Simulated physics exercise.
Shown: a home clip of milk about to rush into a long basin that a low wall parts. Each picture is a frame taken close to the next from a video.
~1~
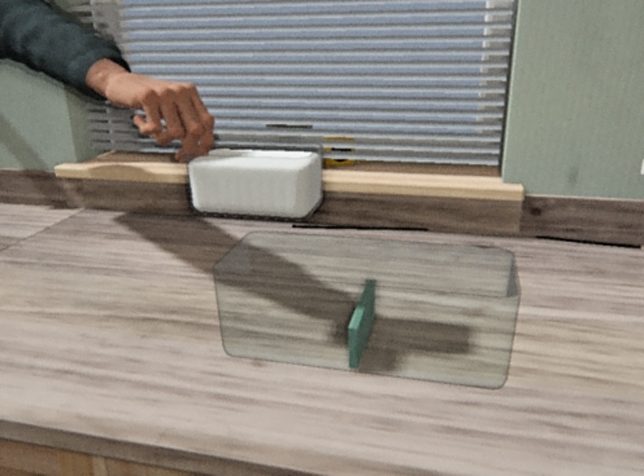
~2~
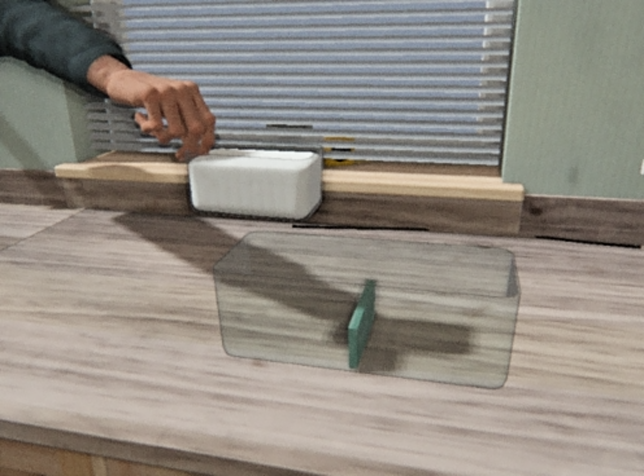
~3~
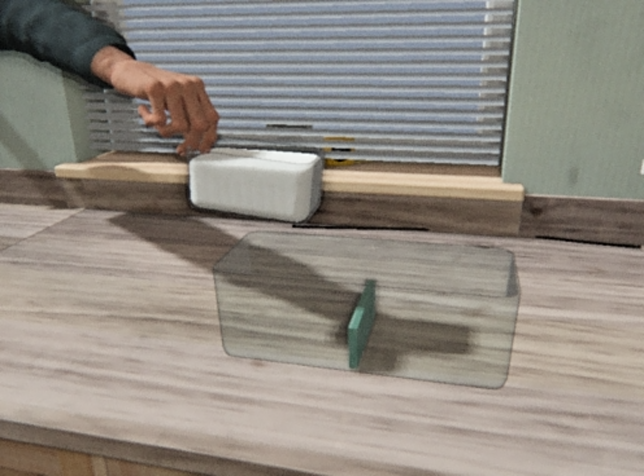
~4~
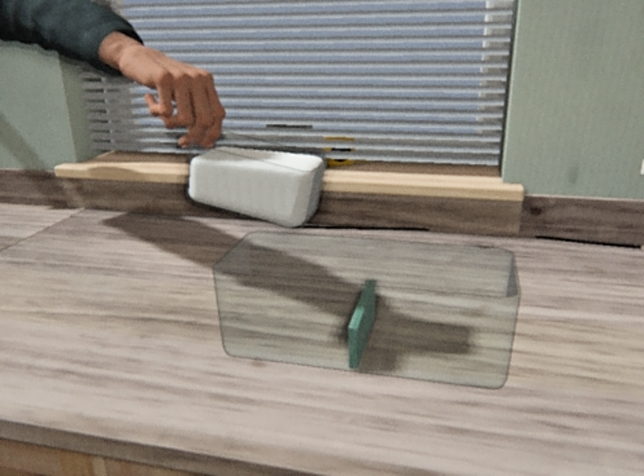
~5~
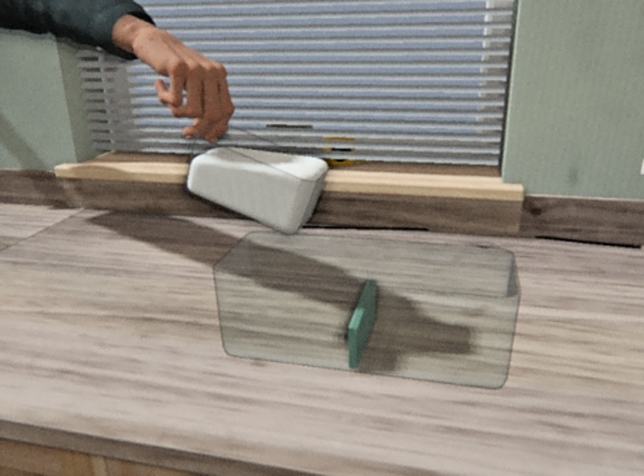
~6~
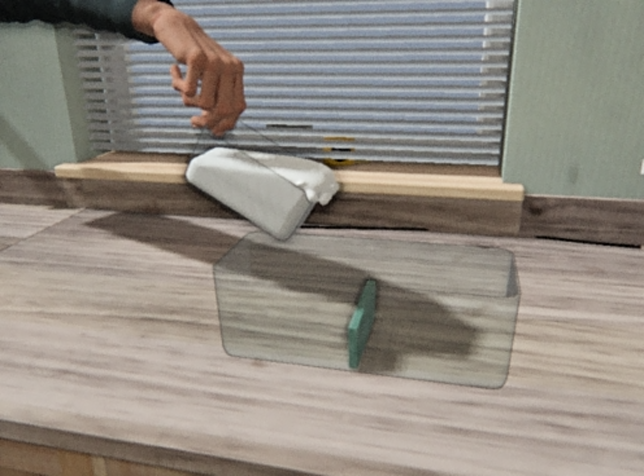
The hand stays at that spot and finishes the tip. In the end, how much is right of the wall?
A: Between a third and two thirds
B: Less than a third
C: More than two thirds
The answer is A.
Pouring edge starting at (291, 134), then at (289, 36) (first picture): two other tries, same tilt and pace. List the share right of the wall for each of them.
Close to 15 in a hundred, and close to 55 in a hundred.
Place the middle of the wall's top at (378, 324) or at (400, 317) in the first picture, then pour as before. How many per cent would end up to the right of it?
First try 40 per cent, second try 5 per cent.
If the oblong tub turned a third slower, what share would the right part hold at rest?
About 60 per cent.
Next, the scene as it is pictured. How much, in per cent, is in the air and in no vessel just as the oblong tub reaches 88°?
That works out near 25 percent.
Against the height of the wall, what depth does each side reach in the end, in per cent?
The left part 30 per cent, the right part 30.
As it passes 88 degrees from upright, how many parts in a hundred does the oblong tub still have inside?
Remaining share, estimated: 20 %.
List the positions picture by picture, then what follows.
Tilt 0°; pouring edge (316, 153); surface from (202, 155) to (316, 160); the long basin's rim runs from (231, 250) to (516, 273); the wall's top is at (363, 304), in the first picture.
Tilt 1°; pouring edge (316, 154); surface from (202, 155) to (317, 161), in the second picture.
Tilt 5°; pouring edge (318, 159); surface from (203, 153) to (318, 162), in the third picture.
Tilt 12°; pouring edge (320, 166); surface from (204, 153) to (319, 164), in the fourth picture.
Tilt 20°; pouring edge (322, 176); surface from (204, 155) to (323, 170); 1 per cent is over the edge, in the fifth picture.
Tilt 30°; pouring edge (322, 188); surface from (202, 156) to (322, 180); 7 per cent is over the edge, in the sixth picture.
A moment on, the oblong tub is tipped on its side and 22 per cent is still to pour, 18 is left of the wall and 37 right of it.
Next, the oblong tub is tipped right over and 5 per cent is still to pour, 45 is left of the wall and 48 right of it.
Then the oblong tub is tipped right over and 0 per cent is still to pour, 50 is left of the wall and 48 right of it.
Later the oblong tub is tipped right over and 0 per cent is still to pour, 51 is left of the wall and 48 right of it.
In the end 51 per cent lies left of the wall, 48 right of it and 1 outside.
